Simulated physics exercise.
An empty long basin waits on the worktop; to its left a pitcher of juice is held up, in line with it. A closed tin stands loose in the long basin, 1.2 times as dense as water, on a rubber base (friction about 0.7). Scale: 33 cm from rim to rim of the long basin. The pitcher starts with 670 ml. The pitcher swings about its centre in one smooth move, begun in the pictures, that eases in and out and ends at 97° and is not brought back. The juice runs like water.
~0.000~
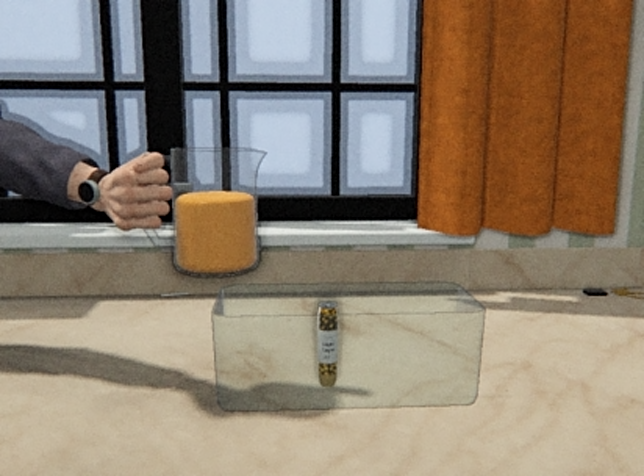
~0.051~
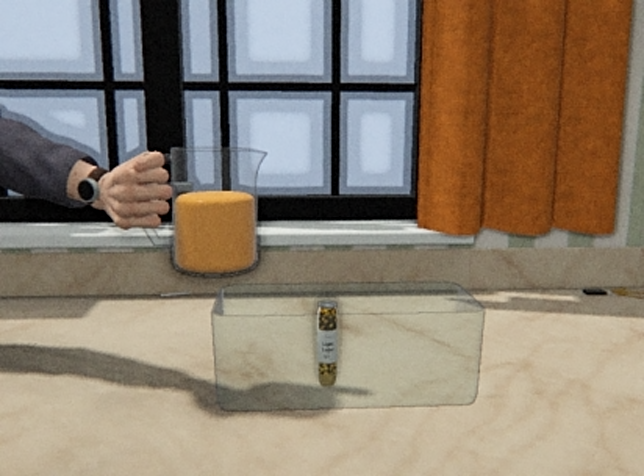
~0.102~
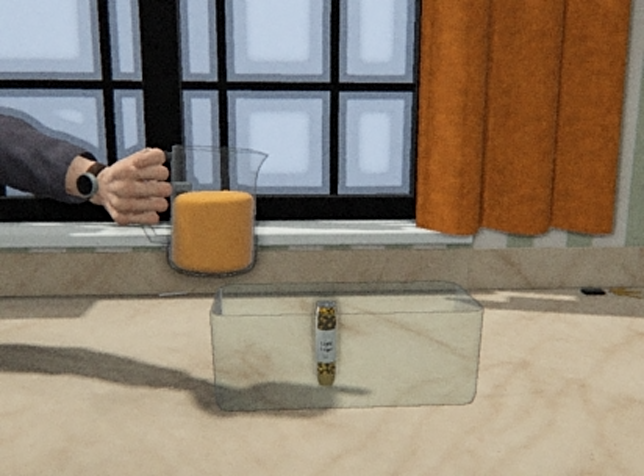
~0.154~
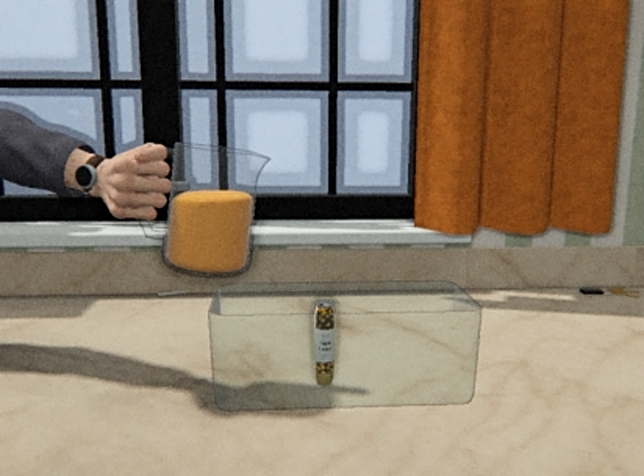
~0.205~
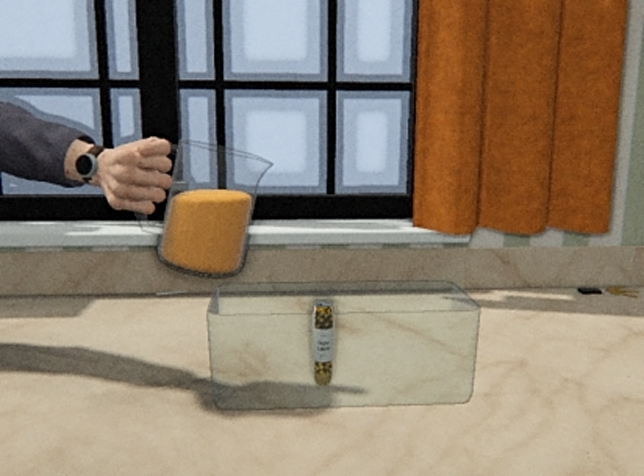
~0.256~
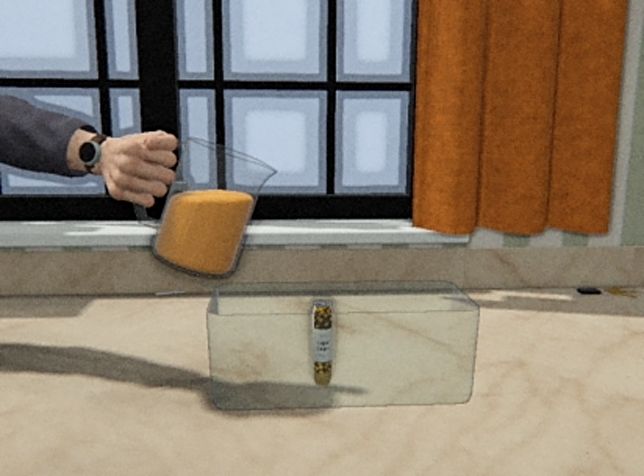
The clip opens on a hand holding a clear pitcher of orange juice upright, above and to the left of an empty, clear long basin with a small, slim container standing inside. The hand then gradually tilts the pitcher to the right, its juice still inside, while the basin and container stay still.
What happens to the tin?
It goes over.
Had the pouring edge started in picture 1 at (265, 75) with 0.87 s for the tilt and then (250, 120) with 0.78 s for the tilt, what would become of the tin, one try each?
First it stays up; then it topples.
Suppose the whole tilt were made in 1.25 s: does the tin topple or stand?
Then it goes over.
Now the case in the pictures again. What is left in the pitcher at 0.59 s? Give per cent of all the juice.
About 96 per cent.
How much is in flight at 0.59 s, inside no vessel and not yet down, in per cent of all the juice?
Near 5 in a hundred.
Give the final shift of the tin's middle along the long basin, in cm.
About 7.5 cm.
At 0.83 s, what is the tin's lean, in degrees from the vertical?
About 0°.
After 0.59 s the tilt is 74° and 95 per cent is still to pour; the tin stands where it began.
After 0.83 s the tilt is 97° and 52 per cent is still to pour; the tin stands where it began.
After 1.09 s the tilt is 97° and 18 per cent is still to pour; the tin lies on its side.
After 1.37 s the tilt is 97° and 6 per cent is still to pour; the tin lies on its side.
In the end the tin lies on its side.
